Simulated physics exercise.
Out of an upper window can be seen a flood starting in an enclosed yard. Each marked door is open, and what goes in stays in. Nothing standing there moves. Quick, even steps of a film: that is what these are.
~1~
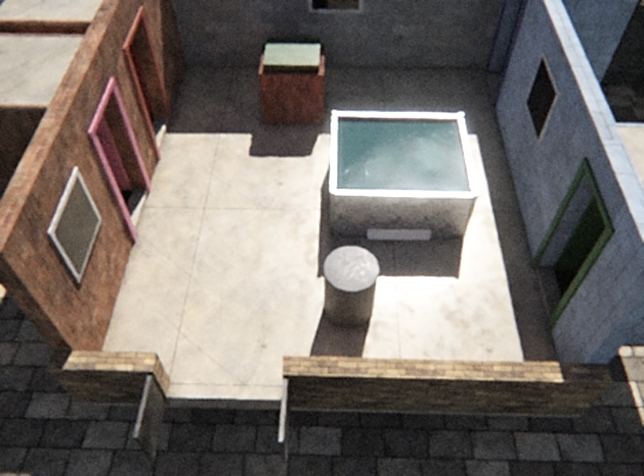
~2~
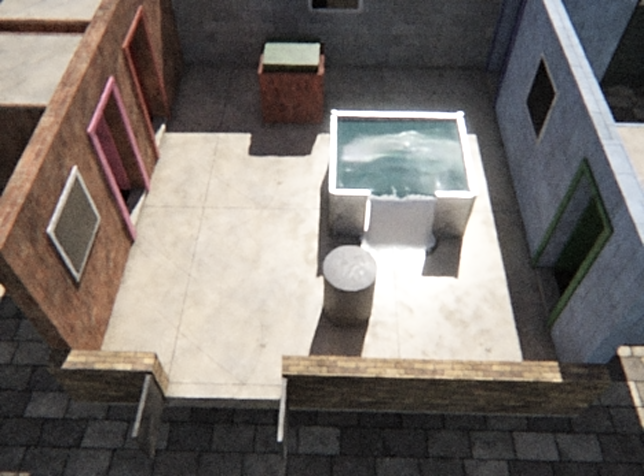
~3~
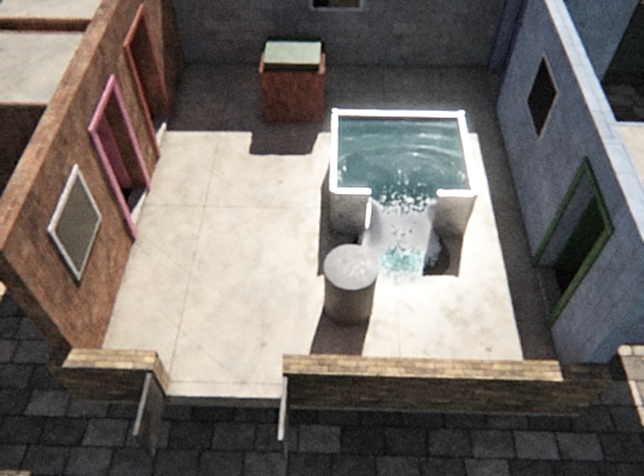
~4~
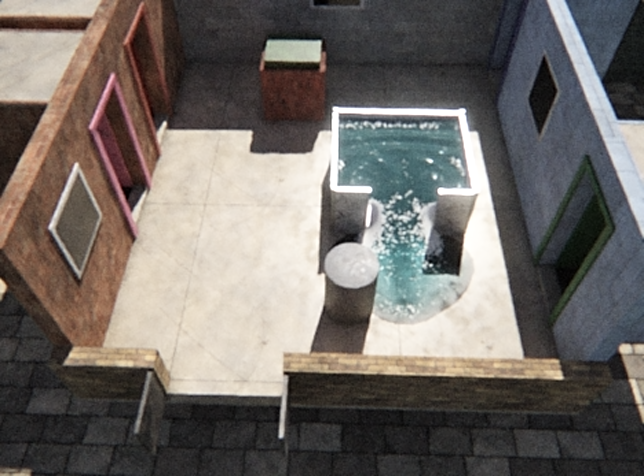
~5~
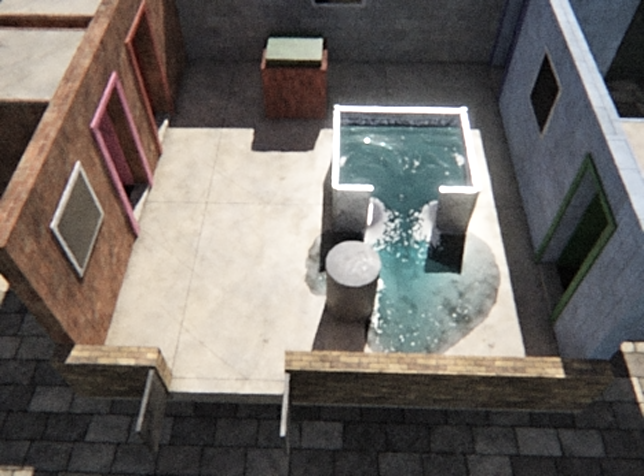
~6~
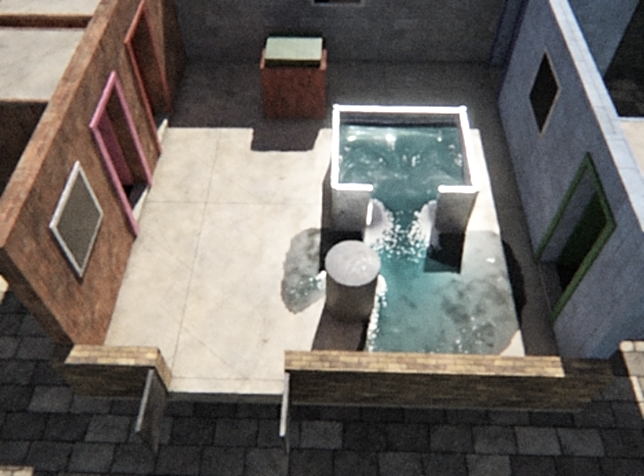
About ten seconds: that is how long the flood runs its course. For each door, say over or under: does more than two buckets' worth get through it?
Pink door: Under, green door: Over, red door: Under, blue door: Under.
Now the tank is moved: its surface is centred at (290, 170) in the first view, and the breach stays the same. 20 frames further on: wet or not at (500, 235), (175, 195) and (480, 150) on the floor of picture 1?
Taking the three spots in turn, I'd say drenched, then drenched, then spared.
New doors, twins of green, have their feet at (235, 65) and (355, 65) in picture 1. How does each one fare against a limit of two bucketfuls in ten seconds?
The first door comes in higher, while the second comes in lower.
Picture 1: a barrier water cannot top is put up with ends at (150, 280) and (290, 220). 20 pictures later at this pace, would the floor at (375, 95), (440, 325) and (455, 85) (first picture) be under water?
Results in sequence: Bone-dry / swamped / bone-dry.
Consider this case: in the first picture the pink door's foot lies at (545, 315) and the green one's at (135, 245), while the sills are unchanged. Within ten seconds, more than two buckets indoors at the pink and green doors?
Looking at it, pink tops the limit, and green tops the limit.
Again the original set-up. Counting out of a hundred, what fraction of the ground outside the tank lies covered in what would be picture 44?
I'd put it at roughly 85 per cent.
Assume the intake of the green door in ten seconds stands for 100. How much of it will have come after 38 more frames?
Close to 85 out of every hundred.
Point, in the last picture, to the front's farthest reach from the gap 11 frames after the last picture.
About at (98, 371).
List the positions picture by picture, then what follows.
In the first frame, the water tank at (400, 156) is whole and still.
In the second frame, the front is at (432, 246), out from the gap at (399, 219).
In the third frame, the front is at (420, 281), out from the gap at (399, 220).
In the fourth frame, the front is at (411, 319), out from the gap at (400, 219).
In the fifth frame, the front is at a hidden place, out from the gap at (401, 218).
In the sixth frame, the front is at a hidden place, out from the gap at (401, 217).
A moment on, water covers 25 % of the floor; the pink door not reached, the green door wet at the sill, nothing in, the red door not reached, the blue door not reached.
Next, water covers 45 % of the floor; the pink door not reached, the green door under two buckets in, the red door not reached, the blue door not reached.
Then, water covers 55 % of the floor; the pink door wet at the sill, nothing in, the green door over two buckets in, the red door wet at the sill, nothing in, the blue door not reached.
Later, water covers 85 % of the floor; the pink door wet at the sill, nothing in, the green door far over two buckets in, the red door wet at the sill, nothing in, the blue door under two buckets in.
In the end, water covers 95 % of the floor; the pink door under two buckets in, the green door far over two buckets in, the red door wet at the sill, nothing in, the blue door under two buckets in.
